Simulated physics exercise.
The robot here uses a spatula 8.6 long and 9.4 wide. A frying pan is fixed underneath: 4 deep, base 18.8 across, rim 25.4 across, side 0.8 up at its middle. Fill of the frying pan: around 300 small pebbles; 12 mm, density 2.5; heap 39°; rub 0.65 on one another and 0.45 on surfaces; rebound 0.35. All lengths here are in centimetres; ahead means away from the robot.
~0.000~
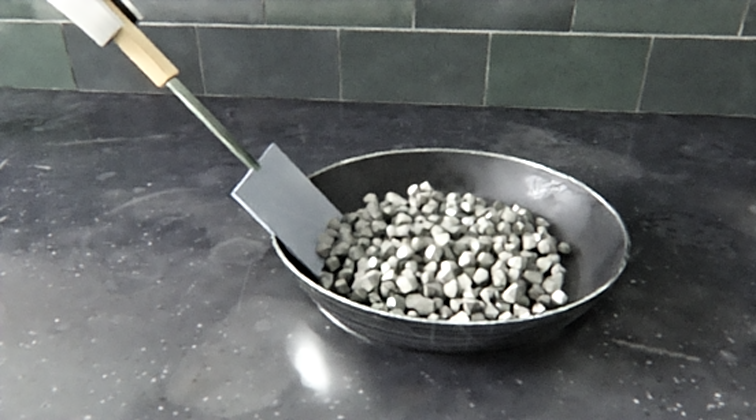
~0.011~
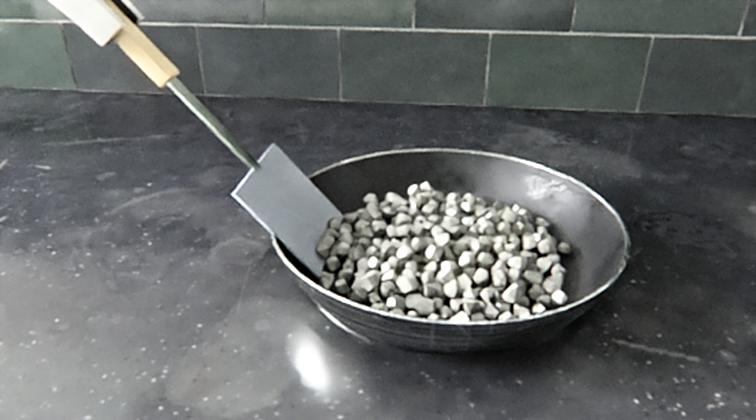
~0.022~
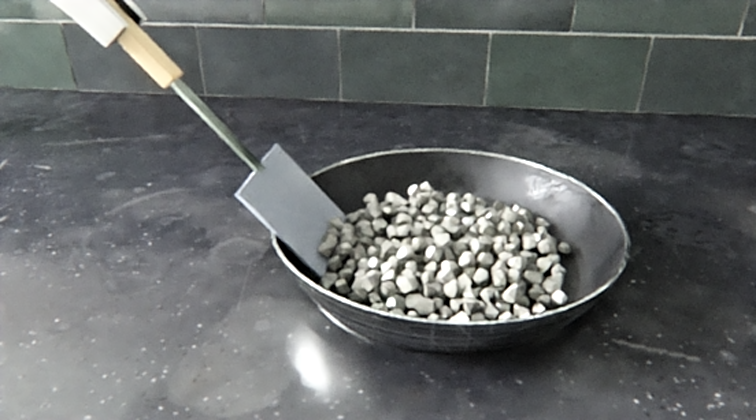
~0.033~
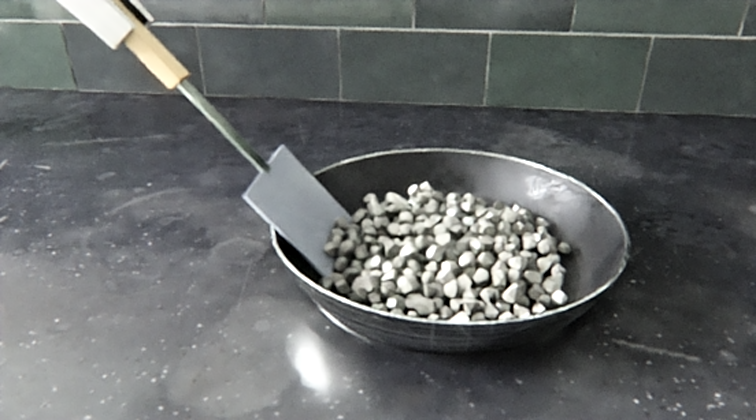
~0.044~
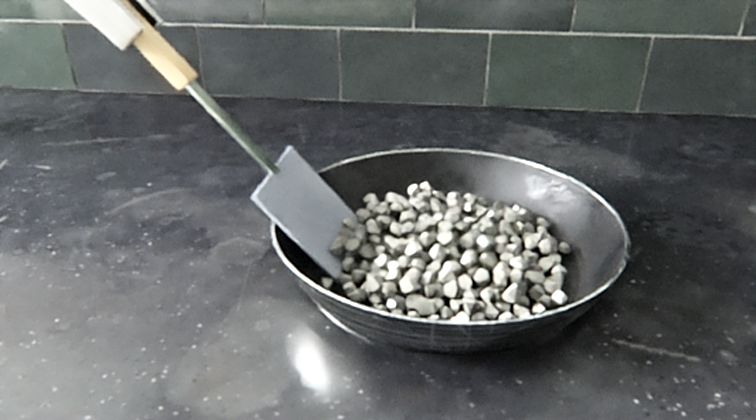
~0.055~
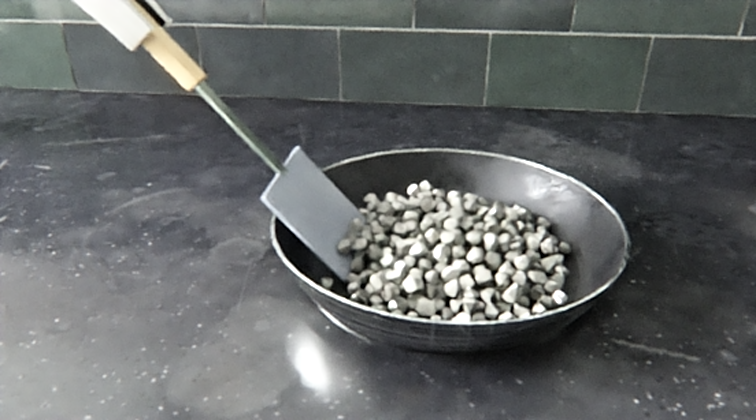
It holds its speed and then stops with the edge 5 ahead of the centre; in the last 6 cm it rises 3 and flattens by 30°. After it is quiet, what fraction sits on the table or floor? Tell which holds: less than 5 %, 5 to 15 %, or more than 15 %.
What holds is less than 5 %.
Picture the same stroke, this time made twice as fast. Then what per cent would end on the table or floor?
Some 10 in a hundred.
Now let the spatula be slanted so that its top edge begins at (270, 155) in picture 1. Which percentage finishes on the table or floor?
Near 0 in a hundred.
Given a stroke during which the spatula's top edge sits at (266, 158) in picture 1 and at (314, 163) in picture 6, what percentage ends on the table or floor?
About 5 per cent.
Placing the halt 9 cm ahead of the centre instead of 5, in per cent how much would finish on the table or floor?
Result: Approx. 10 %.
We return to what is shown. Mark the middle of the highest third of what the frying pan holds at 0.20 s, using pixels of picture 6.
Near (554, 242).
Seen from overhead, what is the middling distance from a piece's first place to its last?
Near 6 cm, measured level.
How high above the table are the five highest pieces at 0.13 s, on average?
Height: Approx. 3 cm.
By 0.13 s, sloping 49°, highest piece 4 above the table; 298 in the frying pan.
By 0.20 s, sloping 36°, highest piece 6 above the table; 298 in the frying pan.
By 0.44 s, sloping 19°, highest piece 5 above the table; 293 in the frying pan, 5 on the table or floor.
By 1.49 s, sloping 19°, highest piece 5 above the table; 293 in the frying pan, 5 on the table or floor.
Final count, 293 in the frying pan, 5 on the table or floor. That is 2 % on the table or floor.
